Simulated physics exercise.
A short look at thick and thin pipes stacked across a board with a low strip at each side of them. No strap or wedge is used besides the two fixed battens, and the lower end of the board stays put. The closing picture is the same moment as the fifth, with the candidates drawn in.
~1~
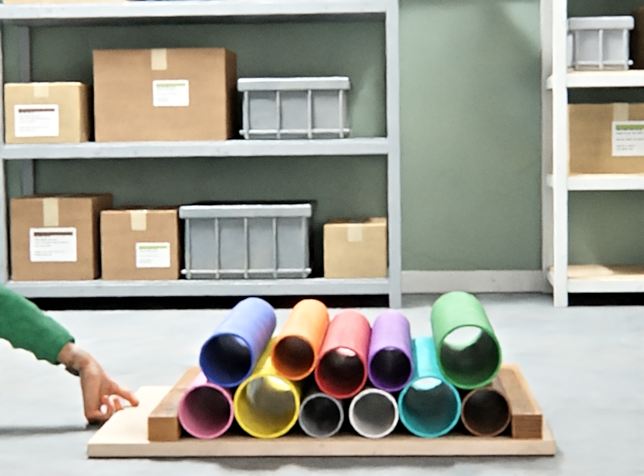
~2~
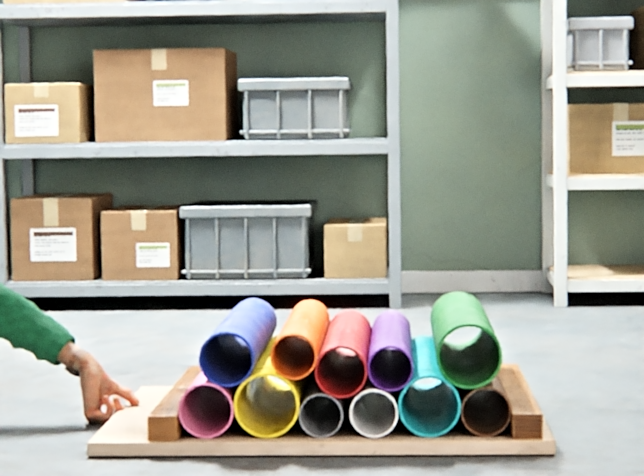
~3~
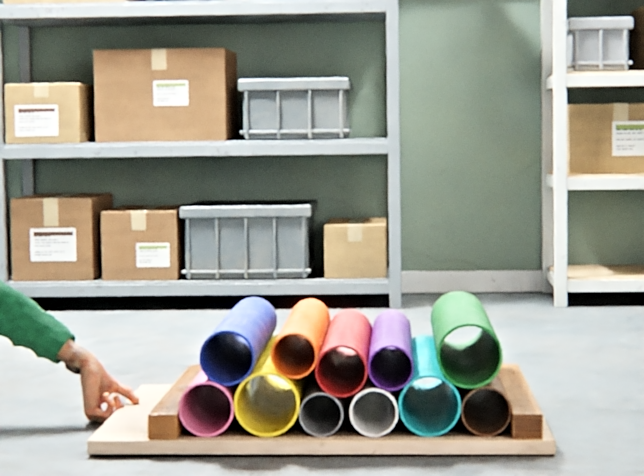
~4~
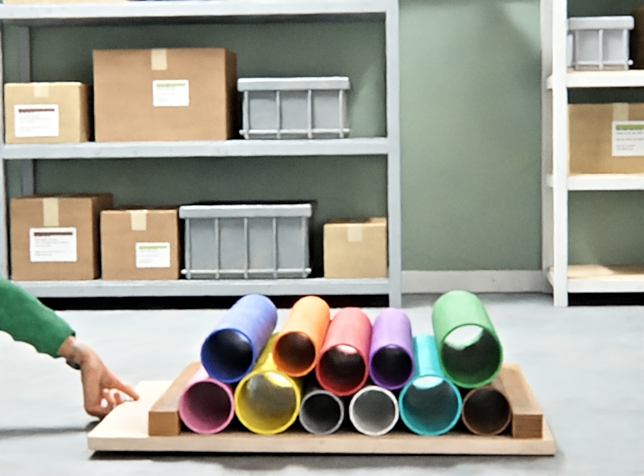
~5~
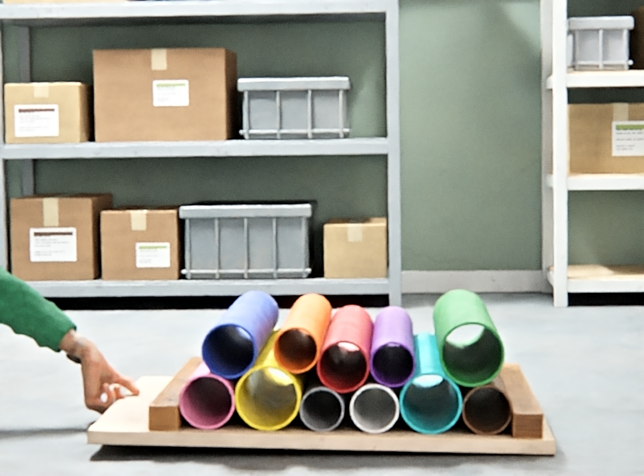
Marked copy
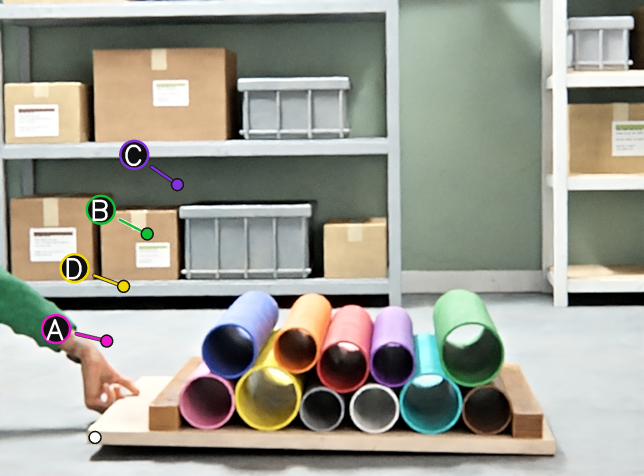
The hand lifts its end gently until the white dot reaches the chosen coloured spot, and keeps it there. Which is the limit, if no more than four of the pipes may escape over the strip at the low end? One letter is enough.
Up to C.
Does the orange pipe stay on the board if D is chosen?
Yes, with D.
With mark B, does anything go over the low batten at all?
Yes, at B.
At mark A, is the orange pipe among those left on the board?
The orange pipe: Yes.
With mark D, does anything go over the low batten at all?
At D: Yes.
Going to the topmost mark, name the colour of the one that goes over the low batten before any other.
The green one.
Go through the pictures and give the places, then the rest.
In the first frame, white pipe (374, 413); turquoise pipe (429, 406); brown pipe (486, 412).
In the second frame, brown pipe (486, 412); red pipe (341, 372).
In the third frame, board (327, 404); pink pipe (206, 409); yellow pipe (267, 404); grey pipe (321, 415).
In the fourth frame, board (327, 403); pink pipe (207, 406); yellow pipe (267, 402).
In the fifth frame, board (328, 400); pink pipe (207, 401); yellow pipe (268, 398).
On the marked copy, A at (107, 341); B at (147, 234); C at (178, 184); D at (124, 286); the white dot at (95, 437).
Following C. Soon after the start, board at 20°.
Later, board at 35°.
In the end, board at 35°, four over the low batten (red, green, purple, orange).
As for the rest, A none over the low batten; B four over the low batten (red, green, purple, orange); D one over the low batten (green).
